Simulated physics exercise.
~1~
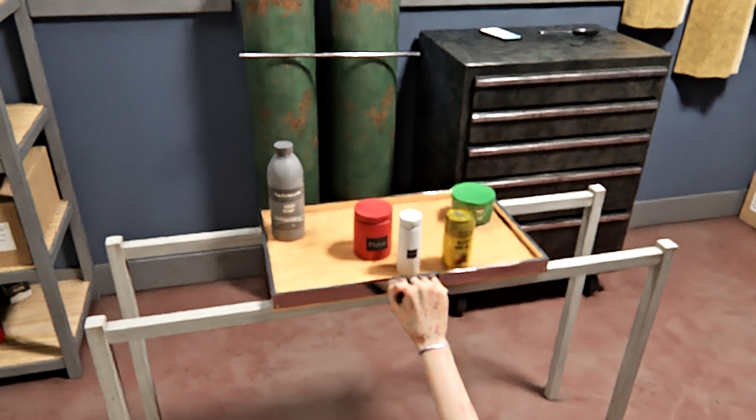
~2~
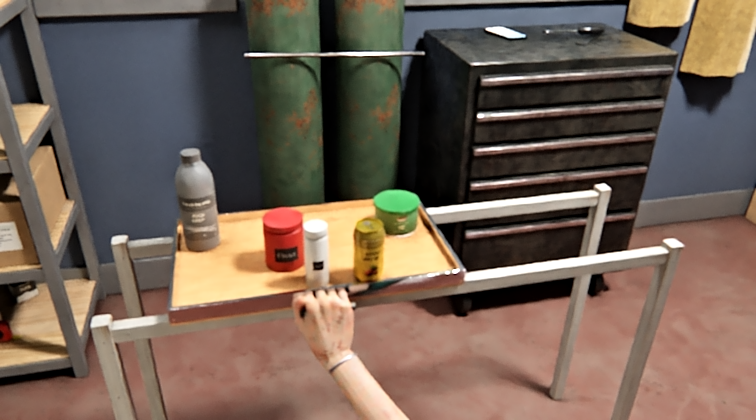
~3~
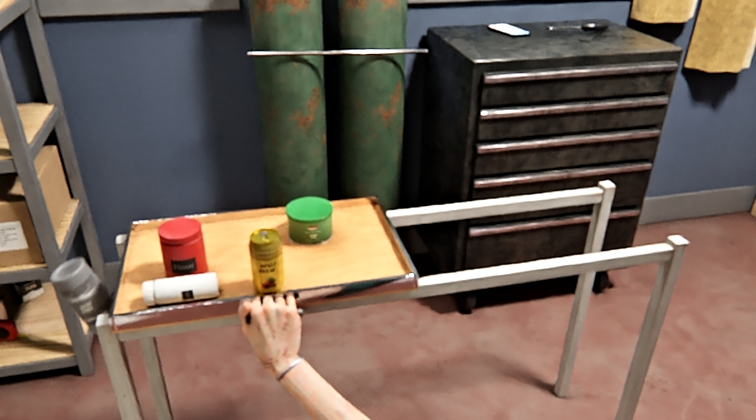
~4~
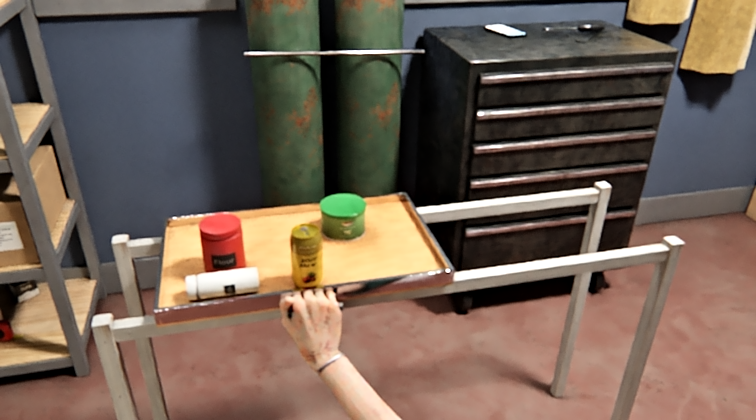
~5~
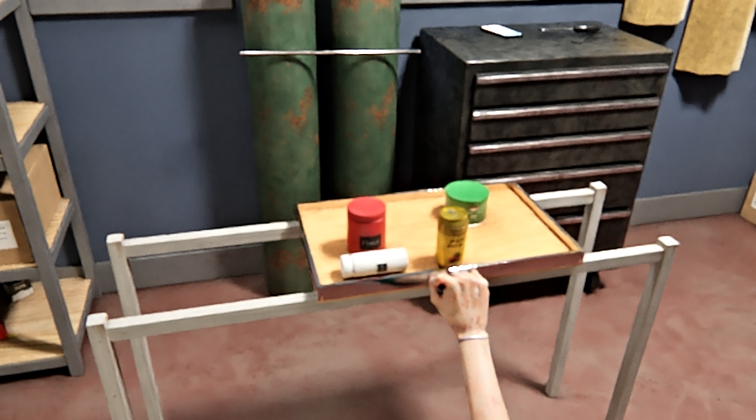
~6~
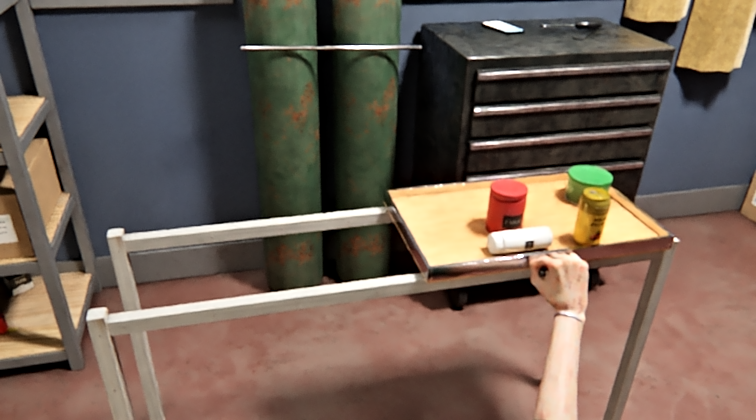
A hand slid a wooden tray of containers left along a metal frame, where the grey bottle tumbled off the left end and the white shaker toppled onto its side, then pushed the tray to the right end with the others still upright.
